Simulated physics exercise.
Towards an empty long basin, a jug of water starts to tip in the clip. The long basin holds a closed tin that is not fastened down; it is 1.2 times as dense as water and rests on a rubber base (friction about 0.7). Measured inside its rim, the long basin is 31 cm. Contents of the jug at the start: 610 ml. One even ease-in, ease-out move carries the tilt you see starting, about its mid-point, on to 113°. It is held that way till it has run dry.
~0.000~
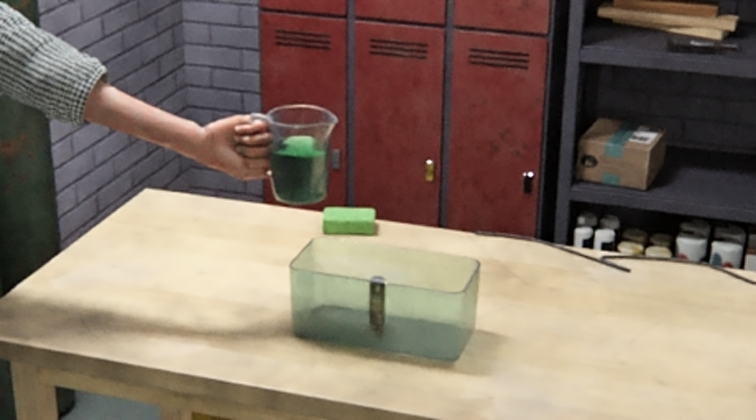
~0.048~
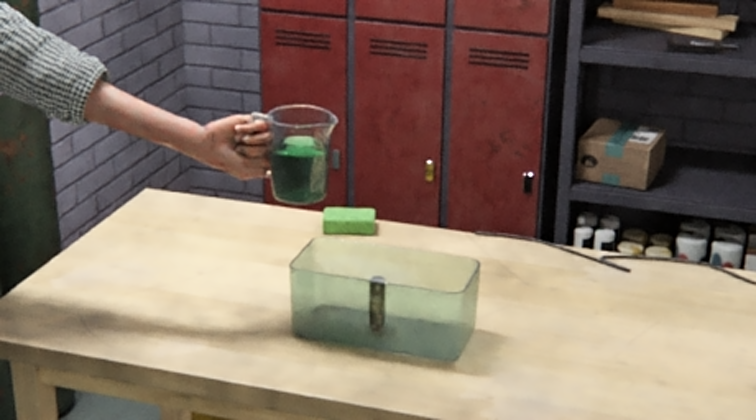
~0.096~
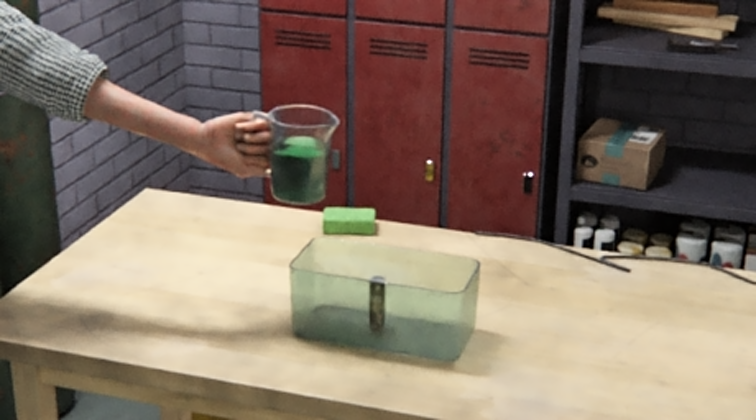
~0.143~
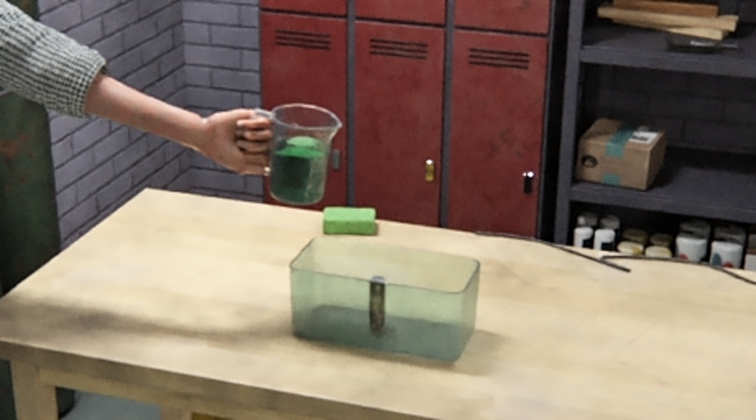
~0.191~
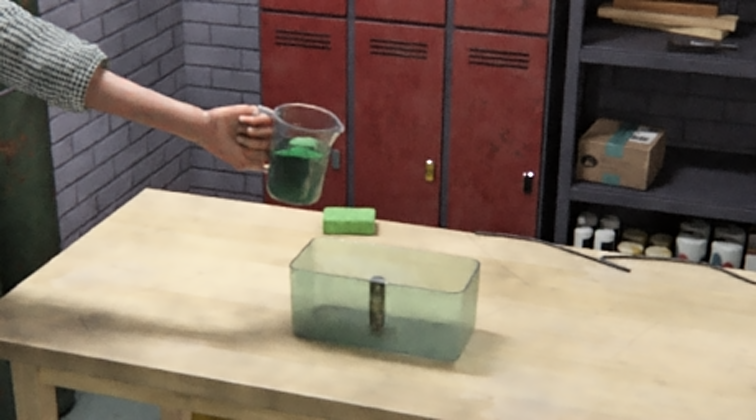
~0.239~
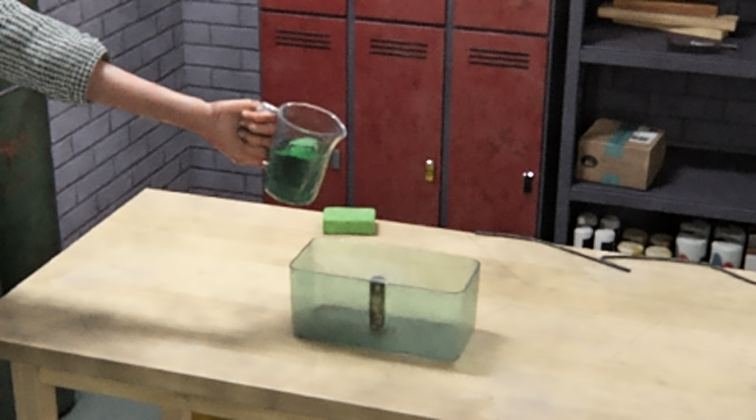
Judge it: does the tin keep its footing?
It will tip.
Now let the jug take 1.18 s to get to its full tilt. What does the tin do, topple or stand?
Then it tips over.
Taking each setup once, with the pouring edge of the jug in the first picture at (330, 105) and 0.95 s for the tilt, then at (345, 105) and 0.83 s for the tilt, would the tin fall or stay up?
Run one: It tumbles. Run two: It does not tip.
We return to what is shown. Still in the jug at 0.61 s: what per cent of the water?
Roughly 90 per cent.
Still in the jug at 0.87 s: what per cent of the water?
What remains is about 26 percent of it all.
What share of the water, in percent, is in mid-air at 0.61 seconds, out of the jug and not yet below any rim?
About 10 per cent.
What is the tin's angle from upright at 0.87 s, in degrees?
It leans about 0° from upright.
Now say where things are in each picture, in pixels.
In the first frame, tilt 0°; pouring edge (336, 121); surface from (274, 142) to (328, 148); the long basin's rim runs from (301, 253) to (472, 278); the tin's top is at (377, 282).
In the second frame, tilt 1°; pouring edge (337, 122); surface from (275, 142) to (328, 148).
In the third frame, tilt 3°; pouring edge (338, 123); surface from (275, 141) to (328, 148).
In the fourth frame, tilt 6°; pouring edge (340, 126); surface from (276, 142) to (329, 148).
In the fifth frame, tilt 11°; pouring edge (343, 130); surface from (276, 142) to (330, 149).
In the sixth frame, tilt 16°; pouring edge (346, 135); surface from (276, 143) to (331, 149).
By 0.61 s the tilt is 79° and 90 per cent is still to pour; the tin stands where it began.
By 0.87 s the tilt is 111° and 26 per cent is still to pour; the tin stands where it began.
By 1.15 s the tilt is 113° and 1 per cent is still to pour; the tin leans 26°.
By 1.46 s the tilt is 113° and 0 per cent is still to pour; the tin lies on its side.
At rest the tin lies on its side.
